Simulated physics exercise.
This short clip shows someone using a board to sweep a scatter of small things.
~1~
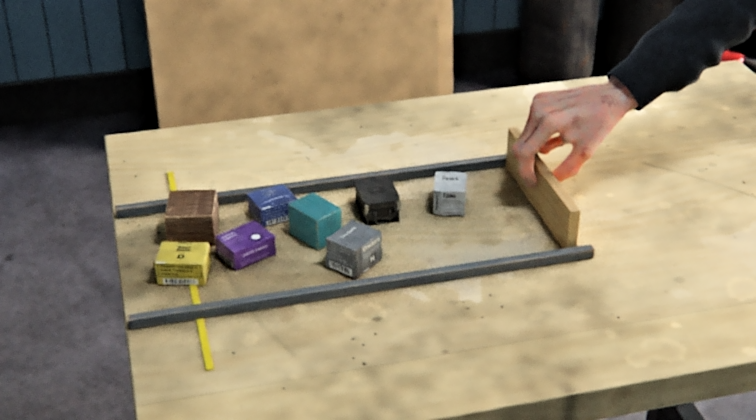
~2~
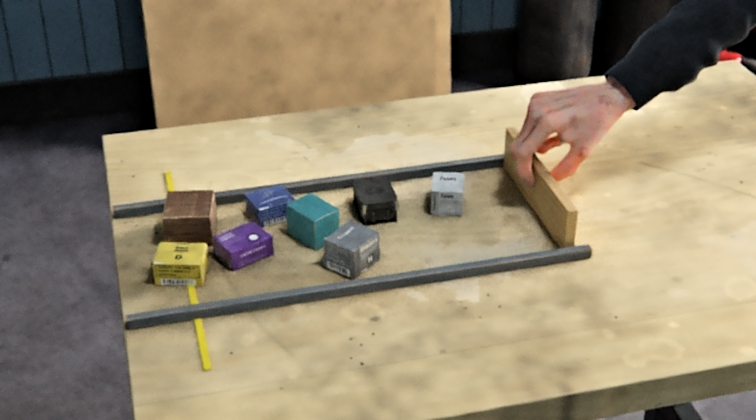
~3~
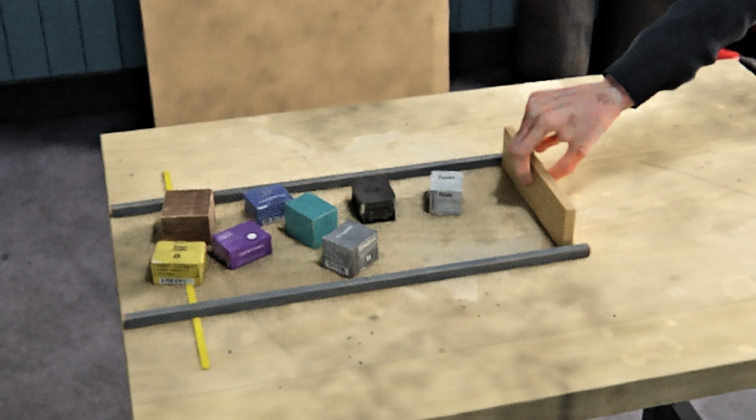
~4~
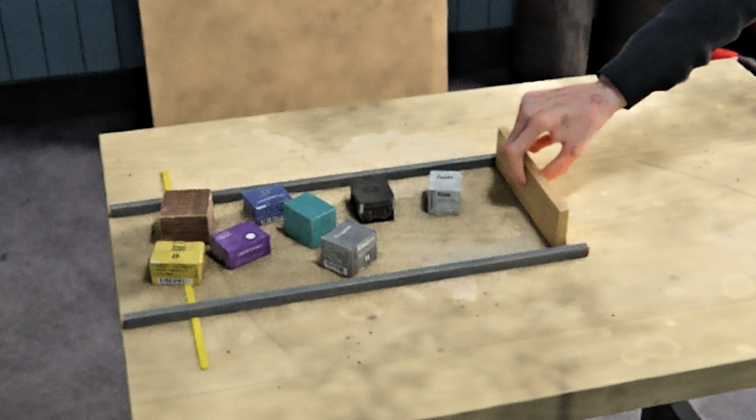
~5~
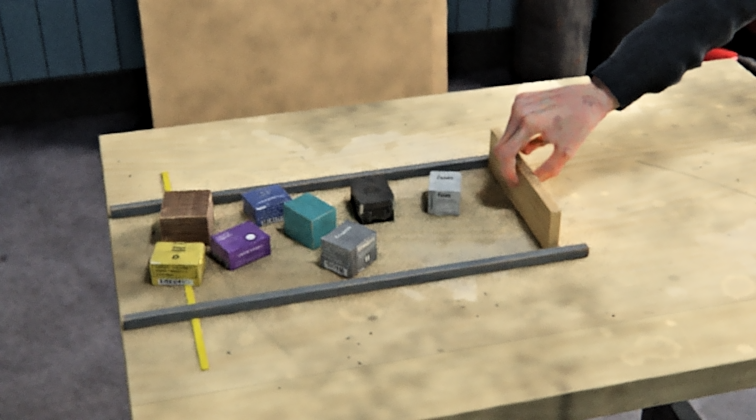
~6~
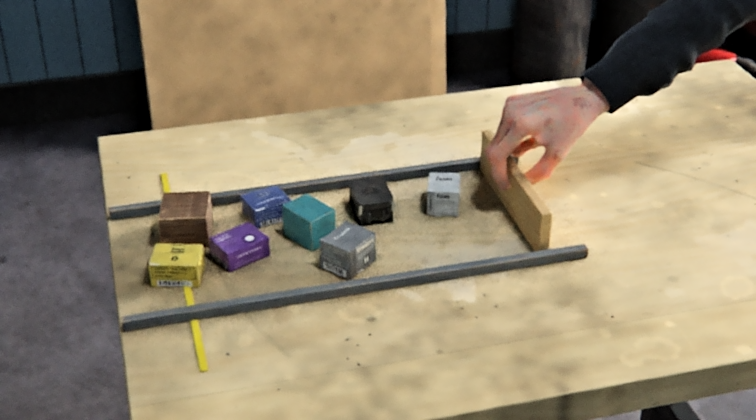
A hand holding a wooden board upright, then sliding it slightly left between two rails towards small coloured boxes sitting still.
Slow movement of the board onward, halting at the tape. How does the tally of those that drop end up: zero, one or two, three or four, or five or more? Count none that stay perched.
There will be three or four losses over the edge.
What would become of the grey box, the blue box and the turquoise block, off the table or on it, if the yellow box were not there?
The grey box stays put; the blue box goes down; the turquoise block stays put.
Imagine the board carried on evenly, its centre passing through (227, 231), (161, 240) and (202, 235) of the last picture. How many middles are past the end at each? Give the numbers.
In that order 2, 5 and 3.
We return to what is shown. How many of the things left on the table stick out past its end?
The tally is 2.
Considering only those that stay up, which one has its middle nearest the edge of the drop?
That's the purple box, it ends up nearest.
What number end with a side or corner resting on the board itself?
Count recorded: 3.
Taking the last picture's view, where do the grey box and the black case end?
The first near (164, 283), the second near (122, 232).
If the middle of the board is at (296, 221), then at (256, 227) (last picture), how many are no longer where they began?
The count reaches 8 first and 8 second.
A little later, none off yet; yellow box at rest near (177, 265); brown block at rest near (186, 219); purple box at rest near (240, 247).
Next, none off yet; yellow box at rest near (177, 265); brown block moving near (178, 220); purple box moving near (232, 250).
Later still, none off yet; yellow box shifted about its own width near (115, 277); brown block tilted a little near (96, 242); purple box shifted well along near (165, 268).
When it is over, the number that fall off is three or four; down, blue box, brown block and yellow box.
